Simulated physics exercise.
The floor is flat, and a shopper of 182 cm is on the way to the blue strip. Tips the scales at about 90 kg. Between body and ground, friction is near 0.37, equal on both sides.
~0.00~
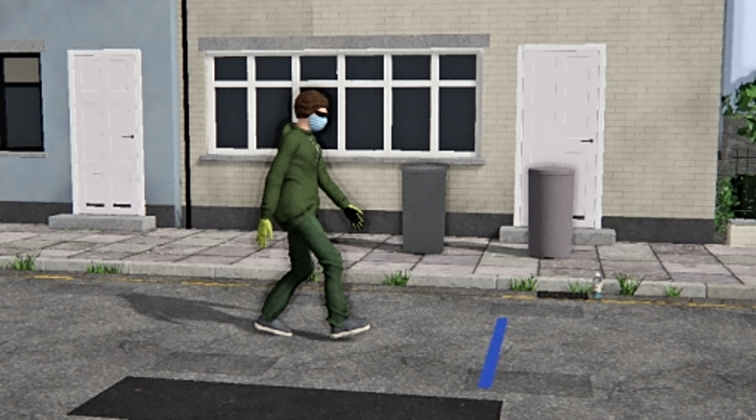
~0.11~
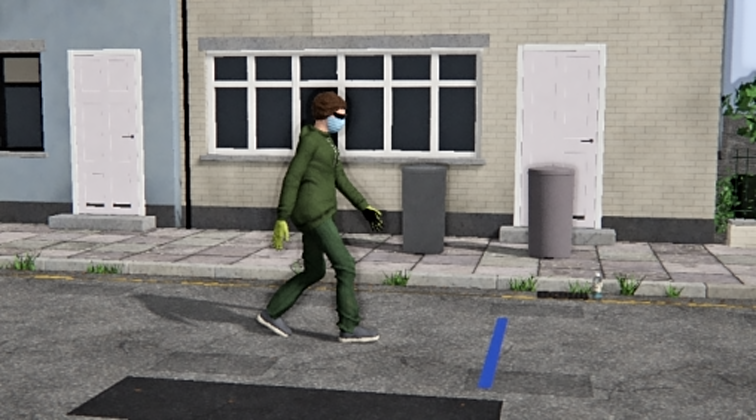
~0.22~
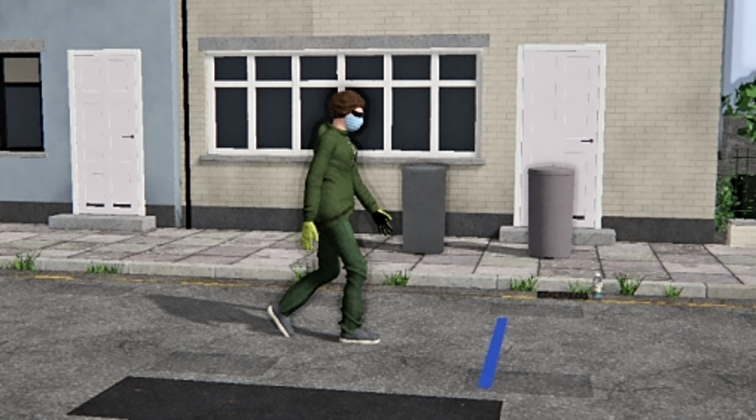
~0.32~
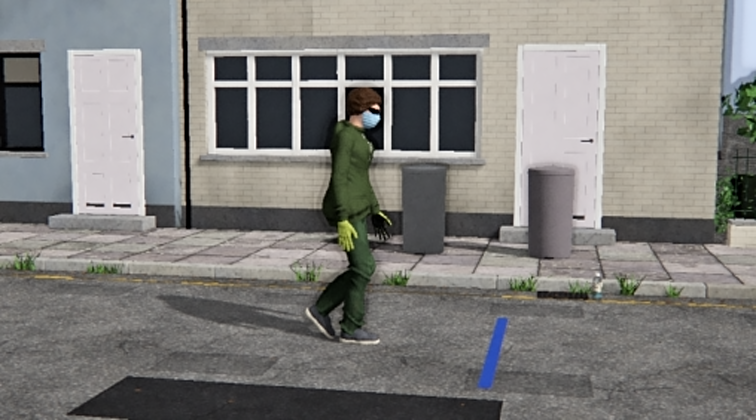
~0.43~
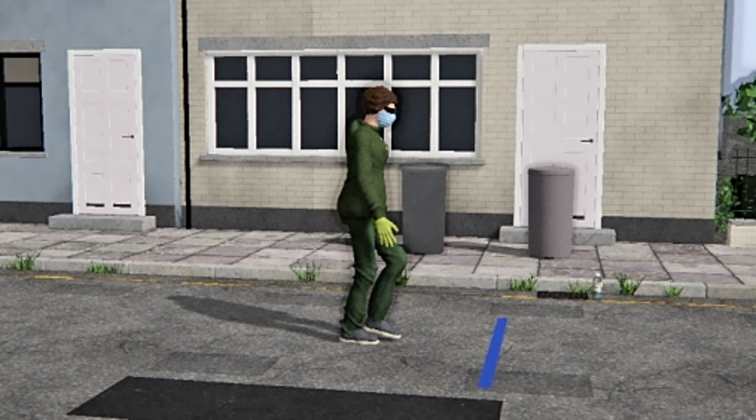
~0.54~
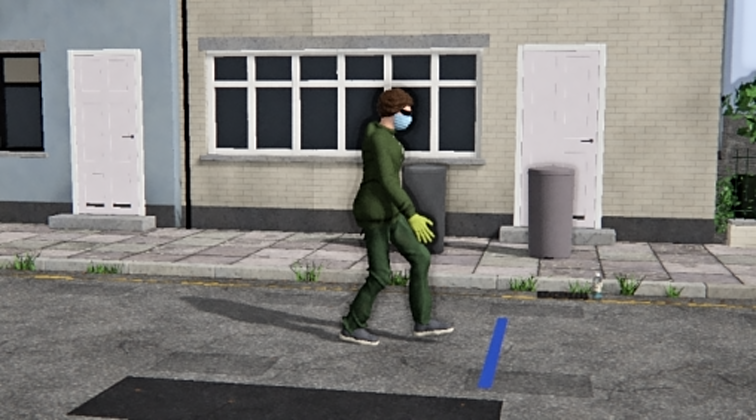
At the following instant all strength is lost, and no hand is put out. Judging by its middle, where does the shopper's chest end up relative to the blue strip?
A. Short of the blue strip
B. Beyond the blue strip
Beyond the blue strip.
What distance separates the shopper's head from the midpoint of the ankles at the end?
Roughly 90 cm.
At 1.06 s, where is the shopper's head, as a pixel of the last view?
At that moment it is near (500, 235) in the last picture's view.
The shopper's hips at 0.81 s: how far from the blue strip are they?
Around 55 cm shy of the mark.
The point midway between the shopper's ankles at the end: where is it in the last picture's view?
I'd put it at roughly (436, 335).
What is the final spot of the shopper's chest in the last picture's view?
It ends up near pixel (530, 305) in the last picture.
After 0.81 s the shopper's chest is 51 cm short of the blue strip, near (423, 207) in the last picture's view; the shopper's head 45 cm short of the blue strip.
After 1.06 s the shopper's chest is 19 cm short of the blue strip, near (470, 250) in the last picture's view.
After 1.36 s the shopper's chest is 21 cm past the blue strip, near (528, 297) in the last picture's view; the shopper's head 41 cm past the blue strip.
When all is still (3.1 s), shopper's hips stop short of the blue strip; shopper's head crosses the blue strip; shopper's chest crosses the blue strip.
